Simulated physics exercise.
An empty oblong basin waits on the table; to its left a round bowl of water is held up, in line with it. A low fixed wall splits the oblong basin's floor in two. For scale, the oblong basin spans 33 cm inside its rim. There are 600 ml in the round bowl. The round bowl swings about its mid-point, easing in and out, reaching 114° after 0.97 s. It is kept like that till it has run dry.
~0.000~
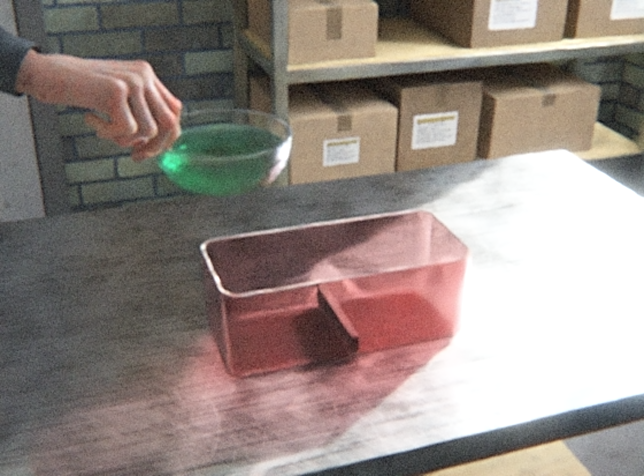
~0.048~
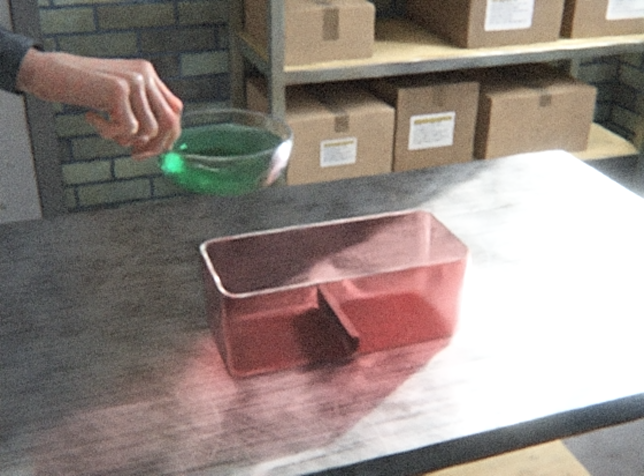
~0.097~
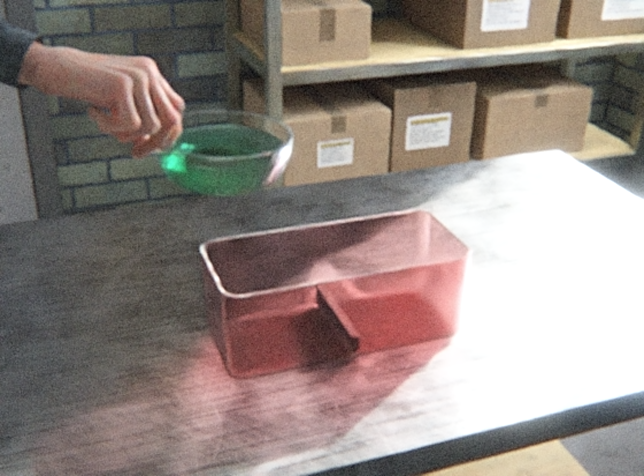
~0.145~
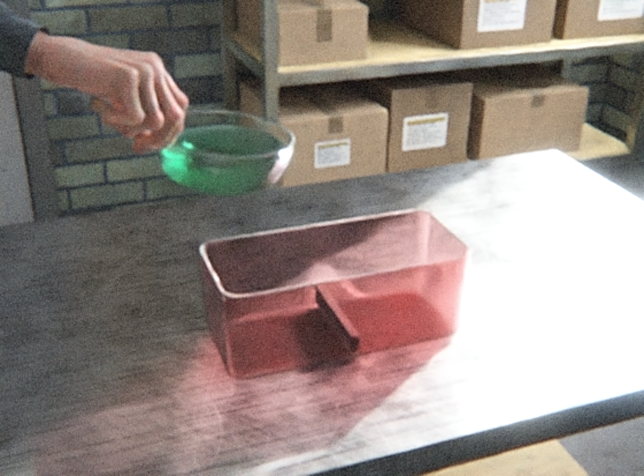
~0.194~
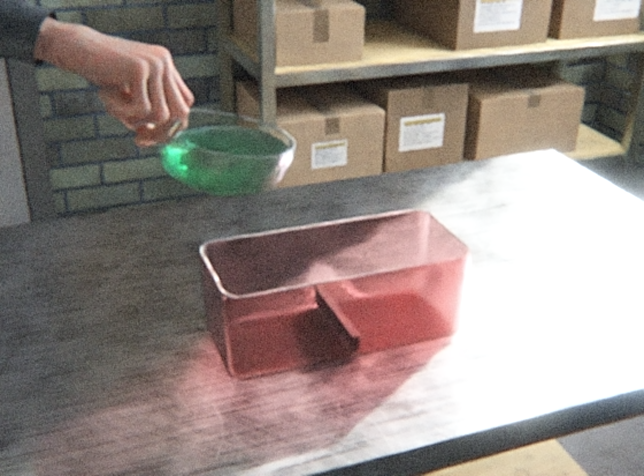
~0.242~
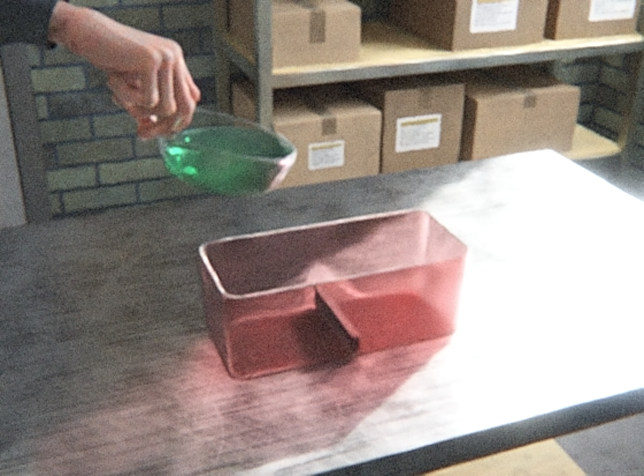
A hand gradually tilts a round bowl of green liquid rightward above an oblong basin.
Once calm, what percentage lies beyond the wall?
The far part has some 44 per cent.
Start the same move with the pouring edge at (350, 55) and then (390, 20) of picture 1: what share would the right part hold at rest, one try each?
First 75, then 55 per cent.
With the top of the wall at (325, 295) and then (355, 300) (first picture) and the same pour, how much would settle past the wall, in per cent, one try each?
In turn about 55 and 10 per cent.
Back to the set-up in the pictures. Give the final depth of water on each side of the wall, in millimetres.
Left about 16 mm, right about 12 mm.
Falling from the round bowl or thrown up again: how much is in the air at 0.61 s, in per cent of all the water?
Near 44 in a hundred.
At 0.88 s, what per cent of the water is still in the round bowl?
Some 0 per cent.
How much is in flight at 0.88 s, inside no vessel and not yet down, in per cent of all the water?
Near 3 in a hundred.
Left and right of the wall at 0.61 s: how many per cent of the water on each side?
Some 14 per cent left and 20 right.
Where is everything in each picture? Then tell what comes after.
In the first frame, it leans 0°; its right rim is at (288, 127); the water meets the walls at (158, 151) and (284, 138); the oblong basin's rim runs from (211, 270) to (451, 233); the wall's top is at (337, 309).
In the second frame, it leans 1°; its right rim is at (288, 128); the water meets the walls at (158, 151) and (284, 138).
In the third frame, it leans 3°; its right rim is at (289, 130); the water meets the walls at (159, 151) and (284, 139).
In the fourth frame, it leans 6°; its right rim is at (290, 134); the water meets the walls at (159, 150) and (284, 140).
In the fifth frame, it leans 11°; its right rim is at (291, 139); the water meets the walls at (161, 149) and (286, 141).
In the sixth frame, it leans 17°; its right rim is at (291, 146); the water meets the walls at (163, 149) and (288, 142).
Then, 0.61 s in, the tilt is 79° and 22 per cent is still to pour, 14 is left of the wall and 20 right of it.
Then, 0.88 s in, the tilt is 112° and 0 per cent is still to pour, 54 is left of the wall and 43 right of it.
Then, 1.16 s in, the tilt is 114° and 0 per cent is still to pour, 56 is left of the wall and 44 right of it.
Then, 1.47 s in, the tilt is 114° and 0 per cent is still to pour, 56 is left of the wall and 44 right of it.
Finally, 56 per cent lies left of the wall, 44 right of it and 1 outside.
